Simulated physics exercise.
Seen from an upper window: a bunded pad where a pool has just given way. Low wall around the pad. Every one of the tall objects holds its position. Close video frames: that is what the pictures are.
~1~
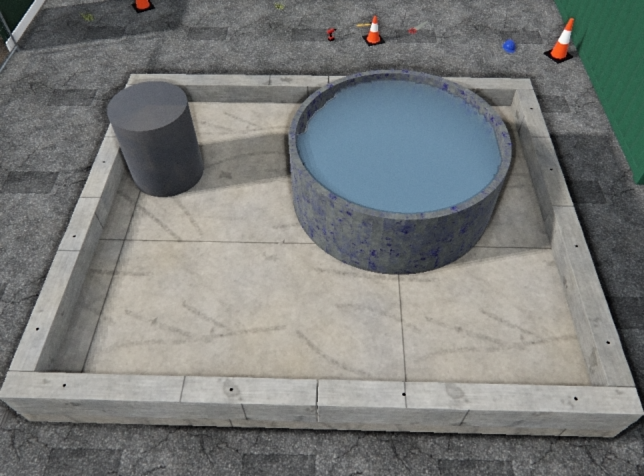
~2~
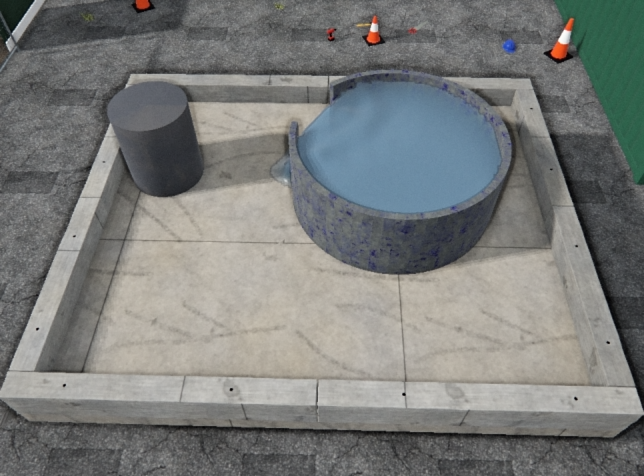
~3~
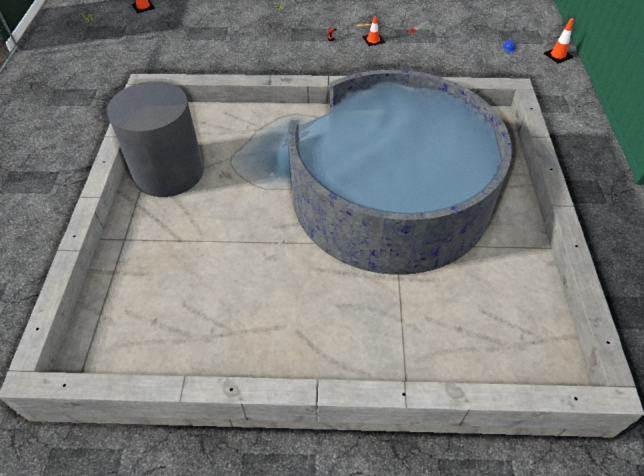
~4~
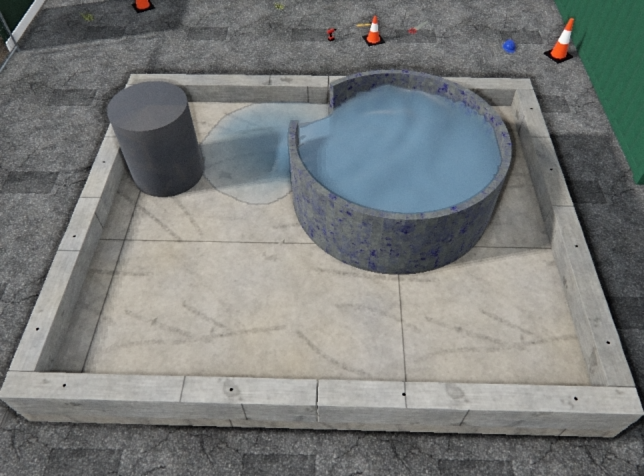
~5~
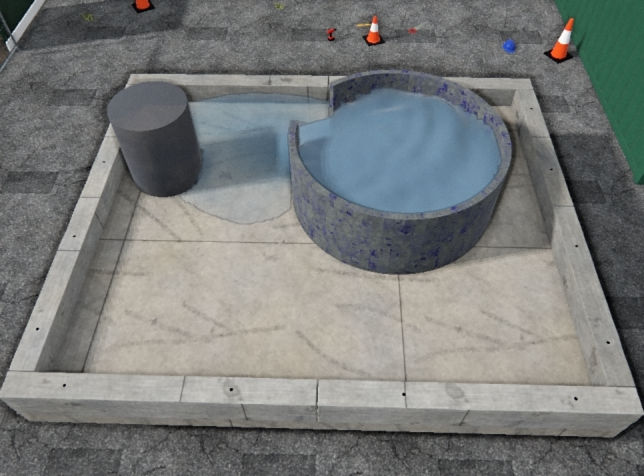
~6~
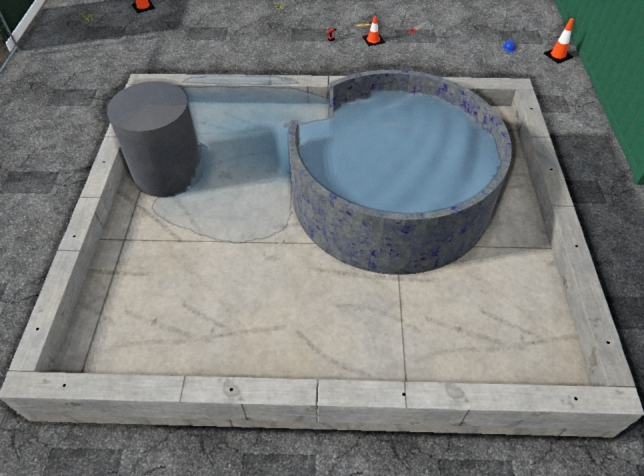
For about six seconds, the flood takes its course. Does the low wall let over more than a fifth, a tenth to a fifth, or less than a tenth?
It lets over a tenth to a fifth.
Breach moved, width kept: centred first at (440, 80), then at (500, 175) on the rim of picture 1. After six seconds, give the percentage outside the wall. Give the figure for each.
It works out to some 24 per cent the first time and some 18 per cent the second.
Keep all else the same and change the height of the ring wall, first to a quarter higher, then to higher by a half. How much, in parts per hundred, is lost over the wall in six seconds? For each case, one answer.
Near 8 and 4 in a hundred.
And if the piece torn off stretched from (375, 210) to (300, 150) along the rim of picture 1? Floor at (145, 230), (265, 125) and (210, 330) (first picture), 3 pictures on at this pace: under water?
Taking them as listed, I'd say drenched, unwetted and drenched.
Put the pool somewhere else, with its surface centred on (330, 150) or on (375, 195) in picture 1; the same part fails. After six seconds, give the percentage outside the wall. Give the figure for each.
Roughly 16 per cent in the first case and 6 per cent in the second.
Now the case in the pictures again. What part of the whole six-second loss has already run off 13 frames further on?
Roughly 65 percent of it.
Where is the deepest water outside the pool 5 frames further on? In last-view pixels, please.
Check close to (139, 134).
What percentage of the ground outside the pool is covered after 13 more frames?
I reckon around 60 %.
A moment on, water covers 25 % of the floor; the low wall has let 0 % over.
Next, water covers 30 % of the floor; the low wall has let 1 % over.
Then, water covers 50 % of the floor; the low wall has let 10 % over.
Later, water covers 65 % of the floor; the low wall has let 15 % over.
In the end, water covers 80 % of the floor; the low wall has let 15 % over.
